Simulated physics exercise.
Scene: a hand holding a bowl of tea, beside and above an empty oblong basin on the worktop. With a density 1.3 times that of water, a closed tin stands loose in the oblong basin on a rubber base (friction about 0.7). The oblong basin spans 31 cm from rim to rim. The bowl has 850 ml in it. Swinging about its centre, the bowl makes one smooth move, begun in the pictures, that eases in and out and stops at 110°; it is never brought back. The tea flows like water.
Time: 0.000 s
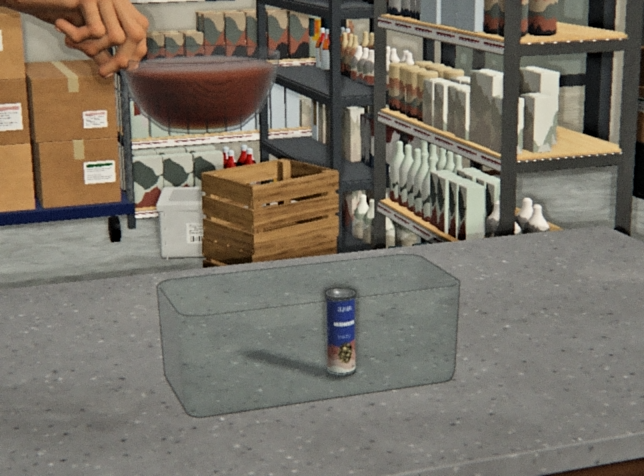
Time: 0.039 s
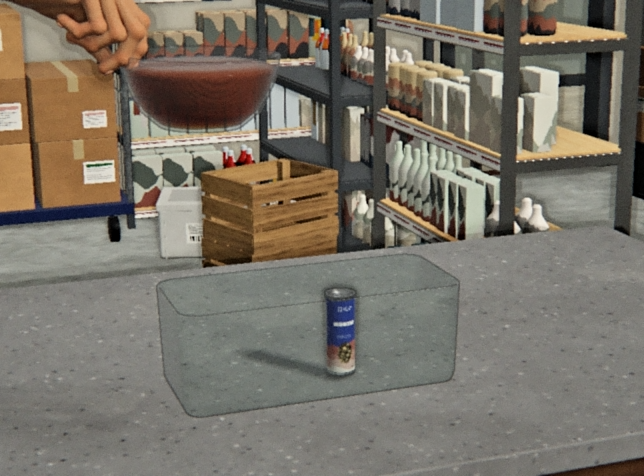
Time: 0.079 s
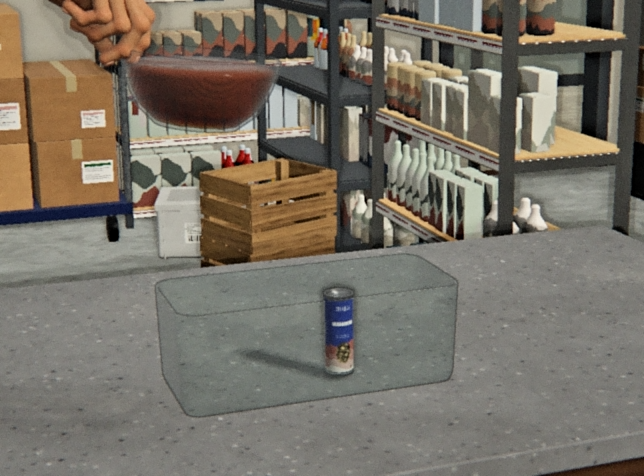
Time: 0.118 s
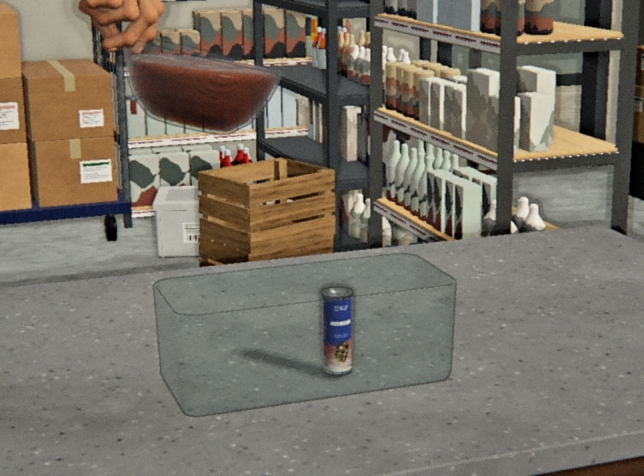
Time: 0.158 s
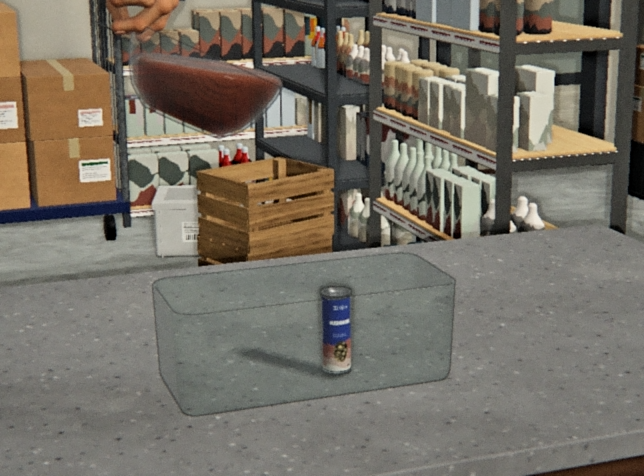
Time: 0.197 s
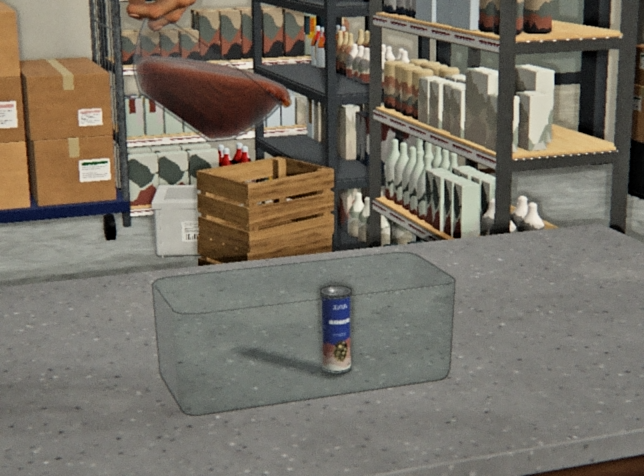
A glass bowl of reddish-brown tea, held by a hand at the upper left, starts nearly level and then tilts steadily down to the right, its left side rising. Below it, a blue-labelled tin stands motionless inside a clear oblong basin on a speckled grey worktop. The view, from slightly above, barely shifts, showing cardboard boxes, a wooden crate and stocked shelves in a storeroom behind.
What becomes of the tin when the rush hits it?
The tin is knocked down.
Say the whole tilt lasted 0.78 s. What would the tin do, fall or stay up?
Outcome - the tin remains standing.
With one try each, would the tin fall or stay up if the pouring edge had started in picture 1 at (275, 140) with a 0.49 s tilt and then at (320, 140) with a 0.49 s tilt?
Try 1: Tipped over; try 2: Still standing.
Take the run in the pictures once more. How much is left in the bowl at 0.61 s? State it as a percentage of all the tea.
Close to 0 percent of the whole amount.
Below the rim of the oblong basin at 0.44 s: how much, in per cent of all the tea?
About 24%.
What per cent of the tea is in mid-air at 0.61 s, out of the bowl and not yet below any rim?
Roughly 7 %.
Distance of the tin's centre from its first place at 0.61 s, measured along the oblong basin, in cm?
Near 2 cm.
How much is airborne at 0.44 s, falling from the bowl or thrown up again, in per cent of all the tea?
My guess is roughly 70 %.
By 0.44 s the tilt is 107° and 6 per cent is still to pour; the tin stands where it began.
By 0.61 s the tilt is 110° and 0 per cent is still to pour; the tin leans 5°.
By 0.79 s the tilt is 110° and 0 per cent is still to pour; the tin leans 26°.
By 0.99 s the tilt is 110° and 0 per cent is still to pour; the tin lies on its side.
At rest the tin lies on its side.
